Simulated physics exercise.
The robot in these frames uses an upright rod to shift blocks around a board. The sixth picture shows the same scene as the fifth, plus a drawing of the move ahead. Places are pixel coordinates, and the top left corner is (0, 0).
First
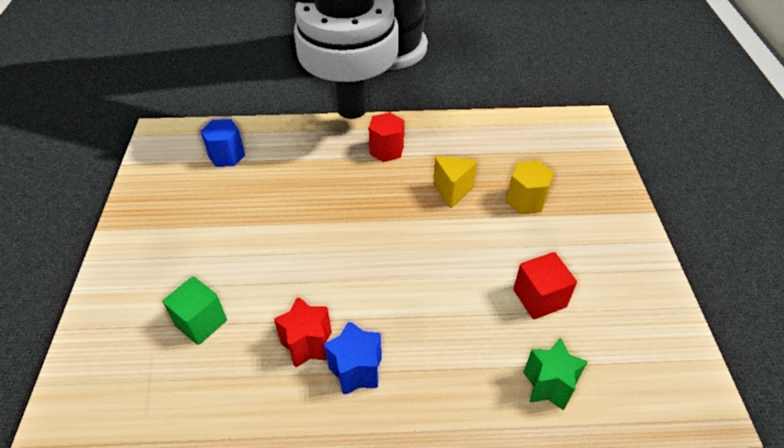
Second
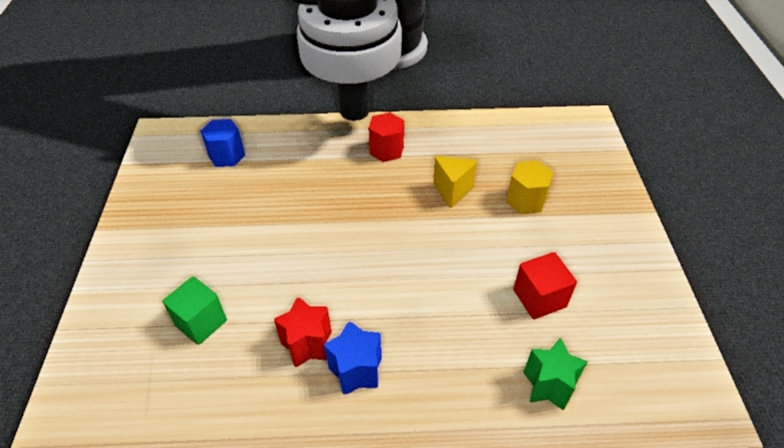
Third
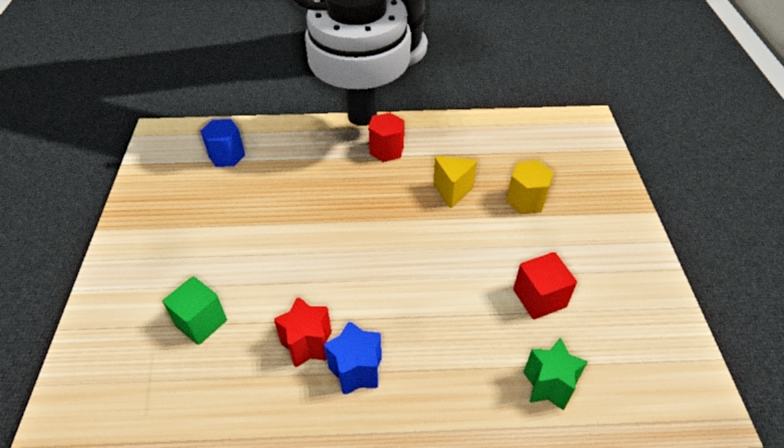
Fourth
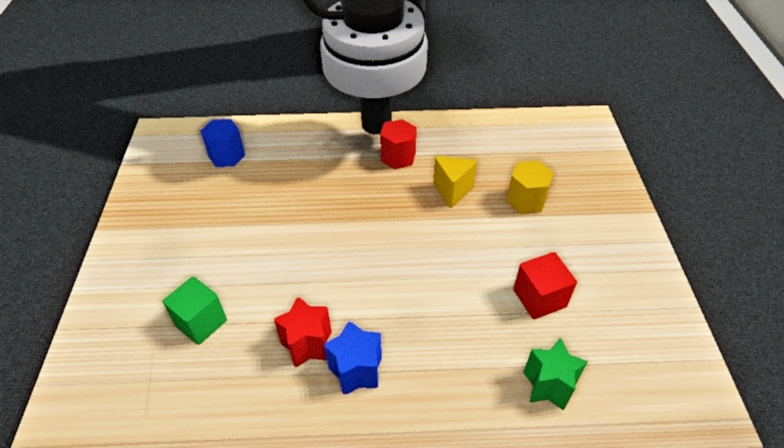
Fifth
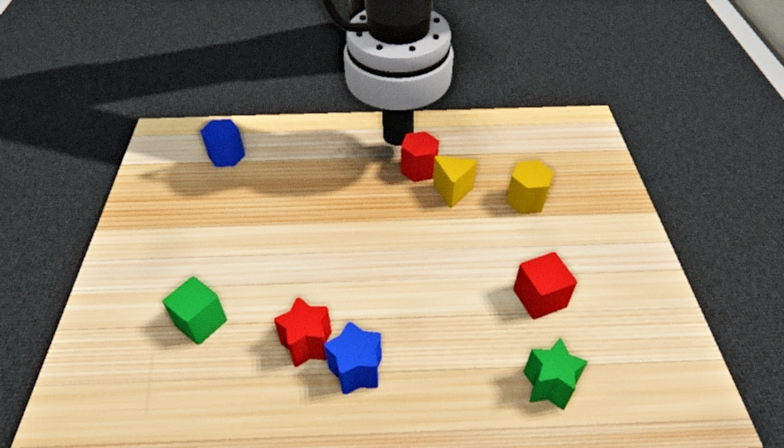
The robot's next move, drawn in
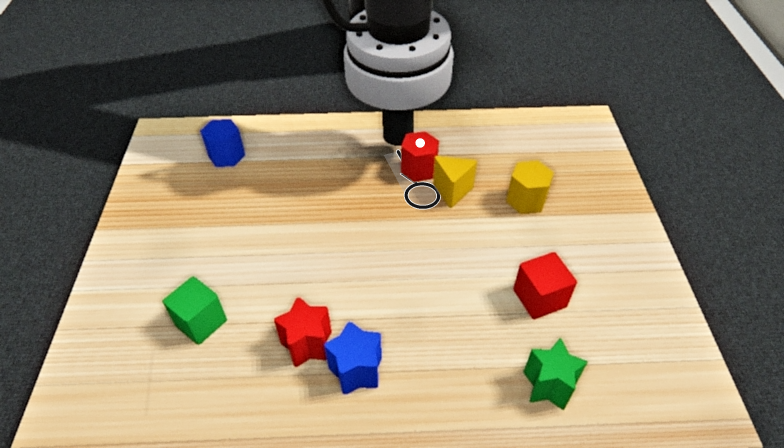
On a wooden board, a robot's rod pushes the red six-sided block right toward the yellow triangle.
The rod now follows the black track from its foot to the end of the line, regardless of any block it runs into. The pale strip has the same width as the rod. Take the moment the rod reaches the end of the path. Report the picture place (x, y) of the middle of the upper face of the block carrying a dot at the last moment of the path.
Final place: (457, 179).
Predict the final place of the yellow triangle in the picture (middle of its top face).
Its top centre lands on (489, 184).
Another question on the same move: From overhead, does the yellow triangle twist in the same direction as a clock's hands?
Short answer: No.
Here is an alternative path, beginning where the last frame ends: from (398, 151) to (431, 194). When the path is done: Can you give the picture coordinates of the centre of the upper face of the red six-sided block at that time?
Its top middle will sit at (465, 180).
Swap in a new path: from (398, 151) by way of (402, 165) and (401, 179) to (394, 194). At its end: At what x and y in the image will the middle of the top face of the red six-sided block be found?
The middle of its upper face should be somewhere near (432, 165).
Drawn move, from (398, 151) to (422, 195); the dot is on the red six-sided block.
What follows on the original path. Halfway along, rod at (411, 158); red six-sided block at (440, 161), turned 25° anticlockwise; yellow triangle at (465, 175), turned 45° anticlockwise.
At the end, rod at (423, 180); red six-sided block at (457, 179), turned 50° anticlockwise; yellow triangle at (489, 184), turned 75° anticlockwise.
